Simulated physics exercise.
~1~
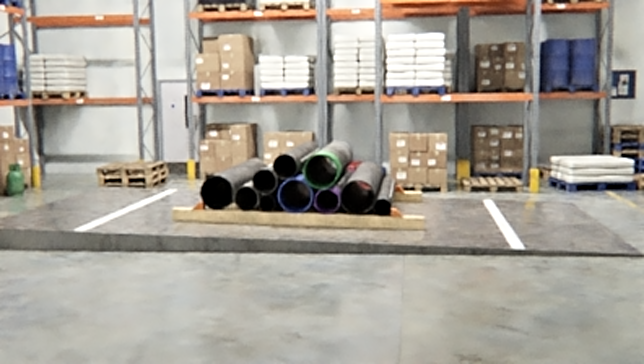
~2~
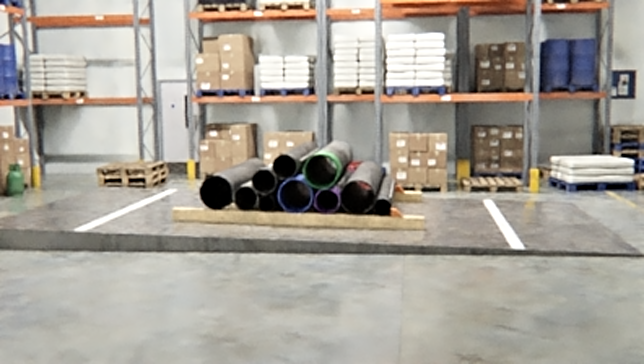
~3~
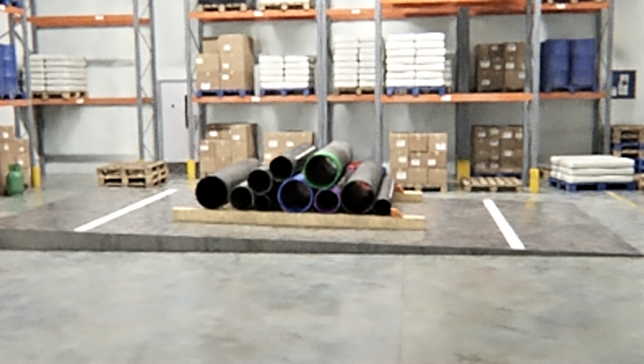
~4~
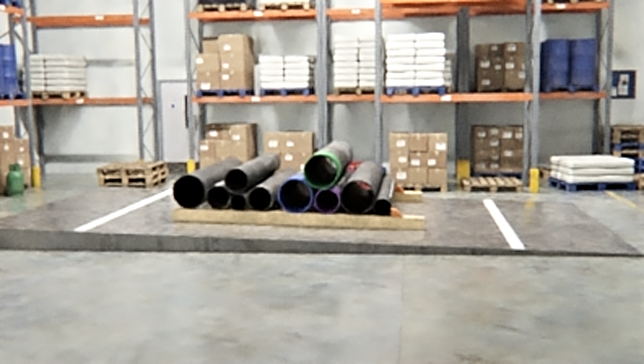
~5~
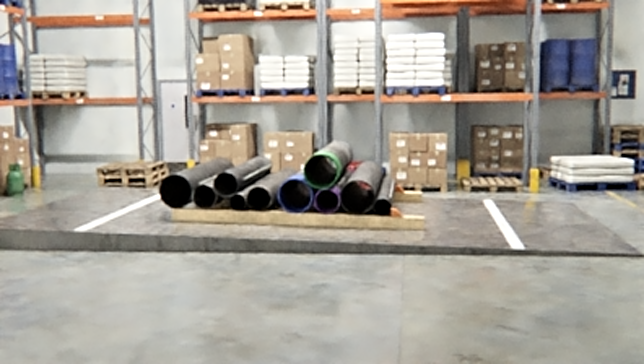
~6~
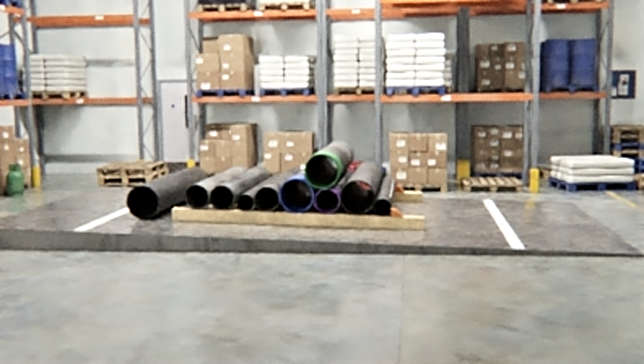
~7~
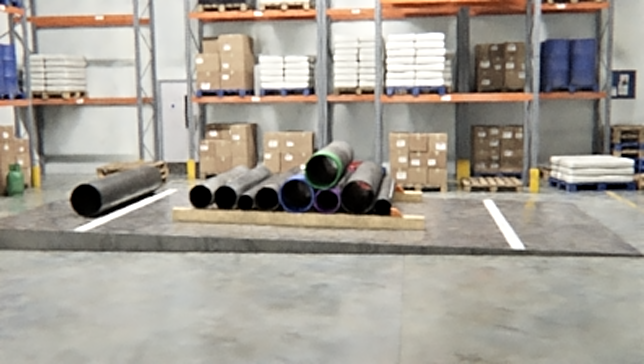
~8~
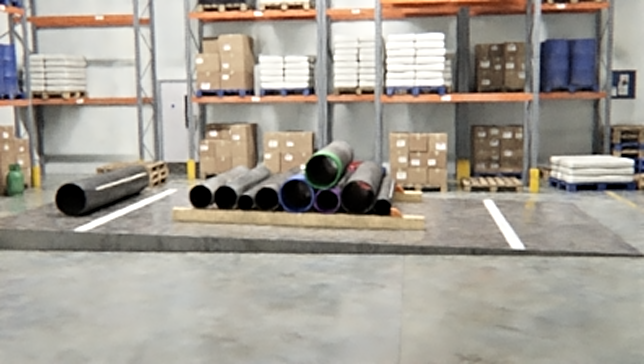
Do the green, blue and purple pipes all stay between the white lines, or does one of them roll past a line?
The green, blue and purple pipes all stay between the white lines. None of them rolls past either one.
